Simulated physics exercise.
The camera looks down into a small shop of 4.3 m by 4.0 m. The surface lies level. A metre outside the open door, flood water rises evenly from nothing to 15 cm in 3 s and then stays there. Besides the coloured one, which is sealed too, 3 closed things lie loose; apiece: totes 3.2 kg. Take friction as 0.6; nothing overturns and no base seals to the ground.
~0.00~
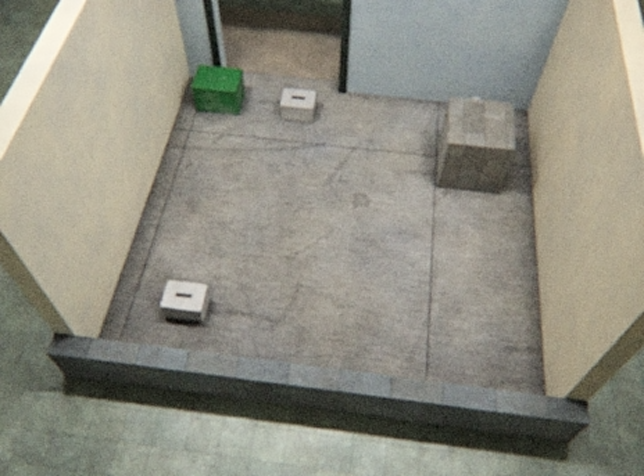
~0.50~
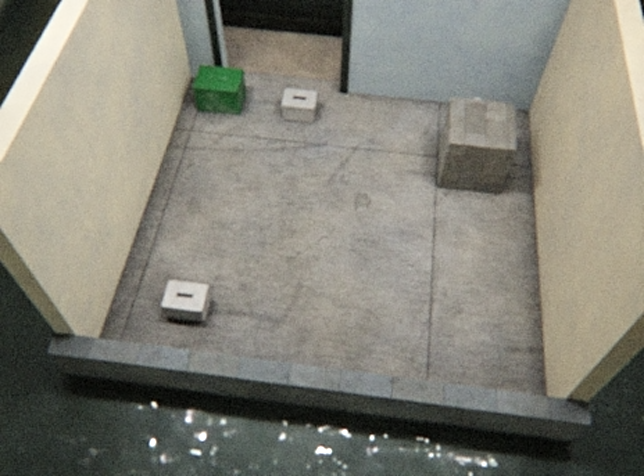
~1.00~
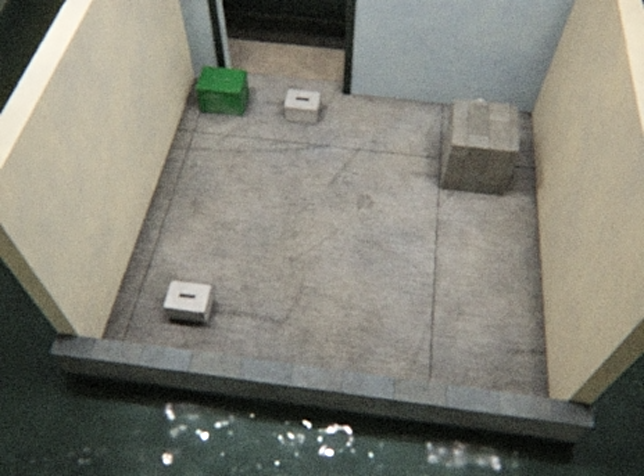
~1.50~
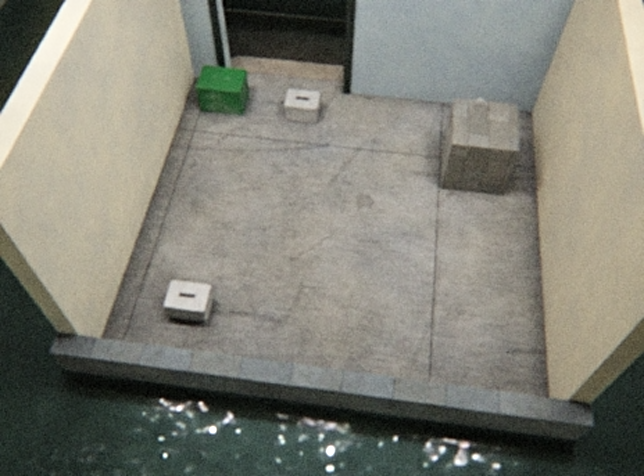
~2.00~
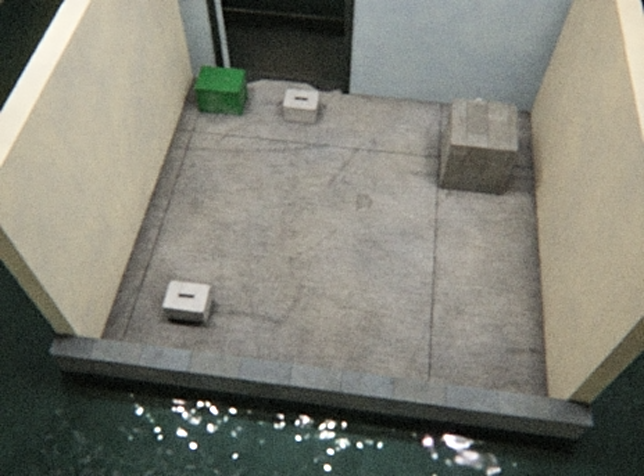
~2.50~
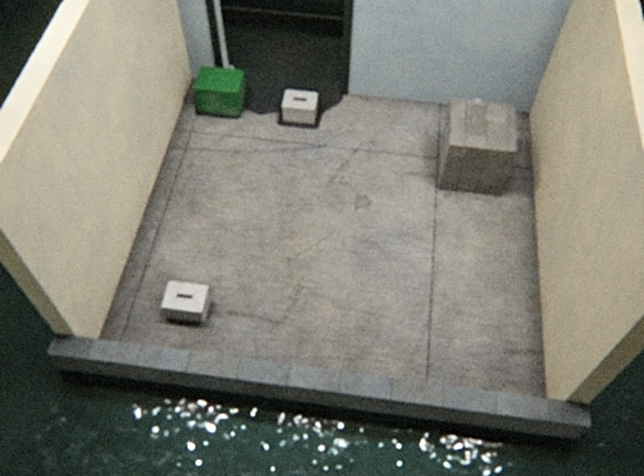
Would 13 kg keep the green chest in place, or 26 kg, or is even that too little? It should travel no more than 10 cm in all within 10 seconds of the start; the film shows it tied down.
Verdict: Only the higher weight holds it.
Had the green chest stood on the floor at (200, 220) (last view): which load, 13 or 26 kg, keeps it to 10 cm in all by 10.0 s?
Only the larger holds.
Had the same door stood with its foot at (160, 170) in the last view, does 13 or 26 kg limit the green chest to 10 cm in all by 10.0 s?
Then the lower weight is enough.
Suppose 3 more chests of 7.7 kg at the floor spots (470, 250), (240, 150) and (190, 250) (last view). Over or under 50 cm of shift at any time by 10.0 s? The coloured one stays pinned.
In that order: Less, over, more.
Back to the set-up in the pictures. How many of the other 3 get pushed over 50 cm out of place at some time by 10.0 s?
I count 2.
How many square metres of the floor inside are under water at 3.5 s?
Roughly 2.5 m2.
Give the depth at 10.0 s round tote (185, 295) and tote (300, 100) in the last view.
Roughly 8 and 10 cm.
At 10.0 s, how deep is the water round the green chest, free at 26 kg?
Roughly 6 cm.
After 3.5 s the green chest would be 0 cm from its start with 13 kg and 0 cm from its start with 26 kg; 3 cm of water round it then.
After 4.5 s the green chest would be 18 cm from its start with 13 kg and 0 cm from its start with 26 kg; 5 cm of water round it then.
After 7.0 s the green chest would be 70 cm from its start with 13 kg and 0 cm from its start with 26 kg; 6 cm of water round it then.
After 10.0 s the green chest would be 74 cm from its start with 13 kg and 0 cm from its start with 26 kg; 6 cm of water round it then.
